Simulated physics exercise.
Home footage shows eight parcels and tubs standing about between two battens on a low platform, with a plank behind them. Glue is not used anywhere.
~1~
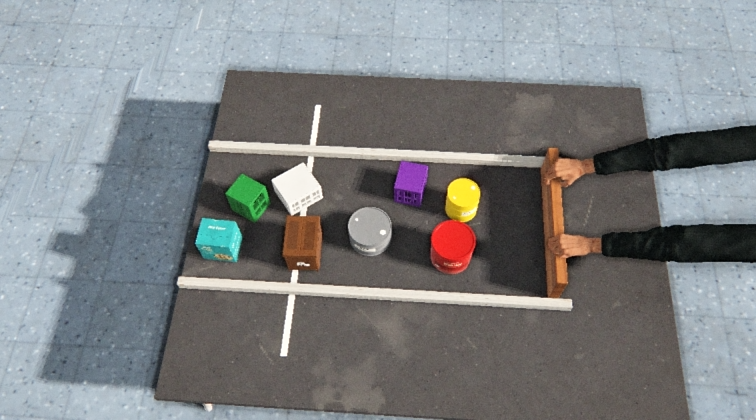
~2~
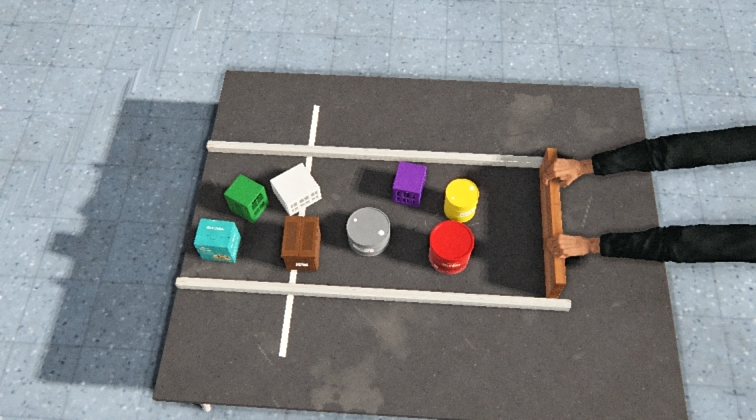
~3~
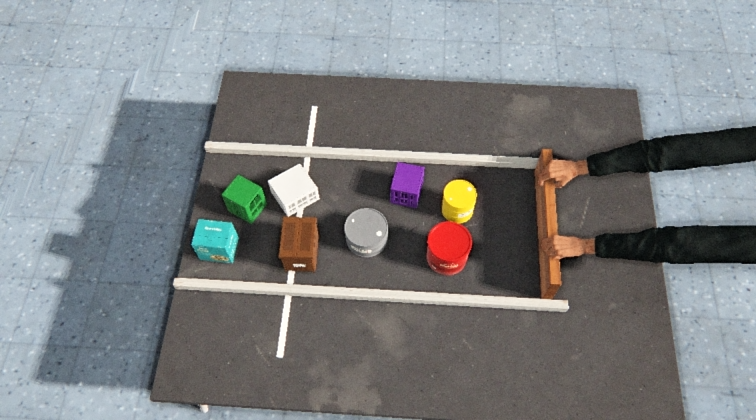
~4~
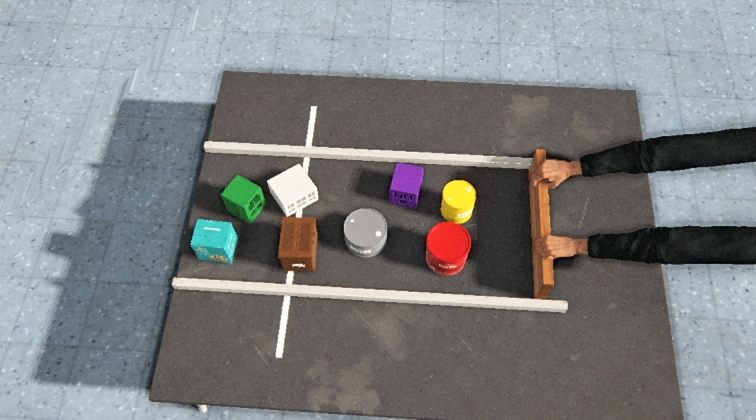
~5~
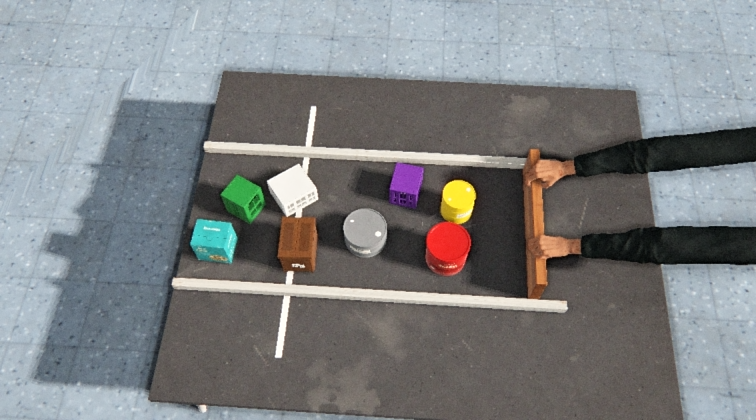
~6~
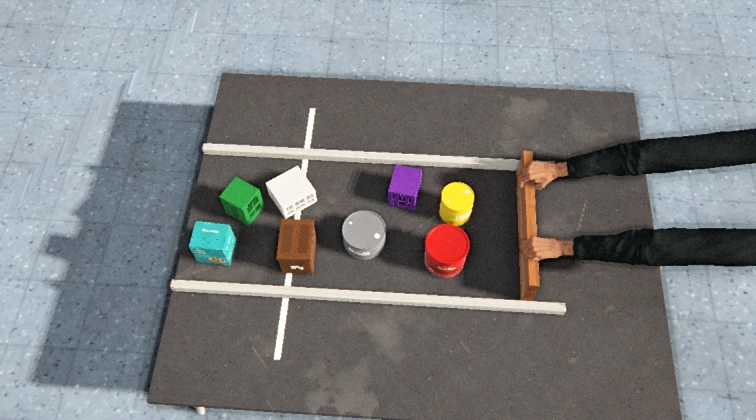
At the start, eight boxes and tubs stand between two pale battens on a dark platform, with two hands gripping a wooden plank at the right. The hands then slide the plank slightly left, narrowing the gap to the red and yellow tubs, while the objects stay practically still.
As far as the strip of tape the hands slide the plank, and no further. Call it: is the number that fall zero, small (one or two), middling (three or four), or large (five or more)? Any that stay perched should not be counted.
It is zero.
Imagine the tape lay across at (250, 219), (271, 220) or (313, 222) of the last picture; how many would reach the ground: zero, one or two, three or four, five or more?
Result per tape, in order - either one or two / either one or two / zero.
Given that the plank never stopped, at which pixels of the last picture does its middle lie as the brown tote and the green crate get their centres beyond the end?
(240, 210) and (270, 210), more or less.
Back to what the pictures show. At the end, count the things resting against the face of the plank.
It adds up to 3.
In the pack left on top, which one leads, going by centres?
Foremost: The turquoise box.
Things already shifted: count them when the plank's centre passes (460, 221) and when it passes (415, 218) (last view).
Respectively 2 and 4.
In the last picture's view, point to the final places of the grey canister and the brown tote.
Result: One at about (249, 213), the other at about (234, 254).
Early on, none off yet; turquoise box at rest near (213, 243); green crate at rest near (242, 201); white crate at rest near (292, 192).
Finally, the number that fall off is zero.
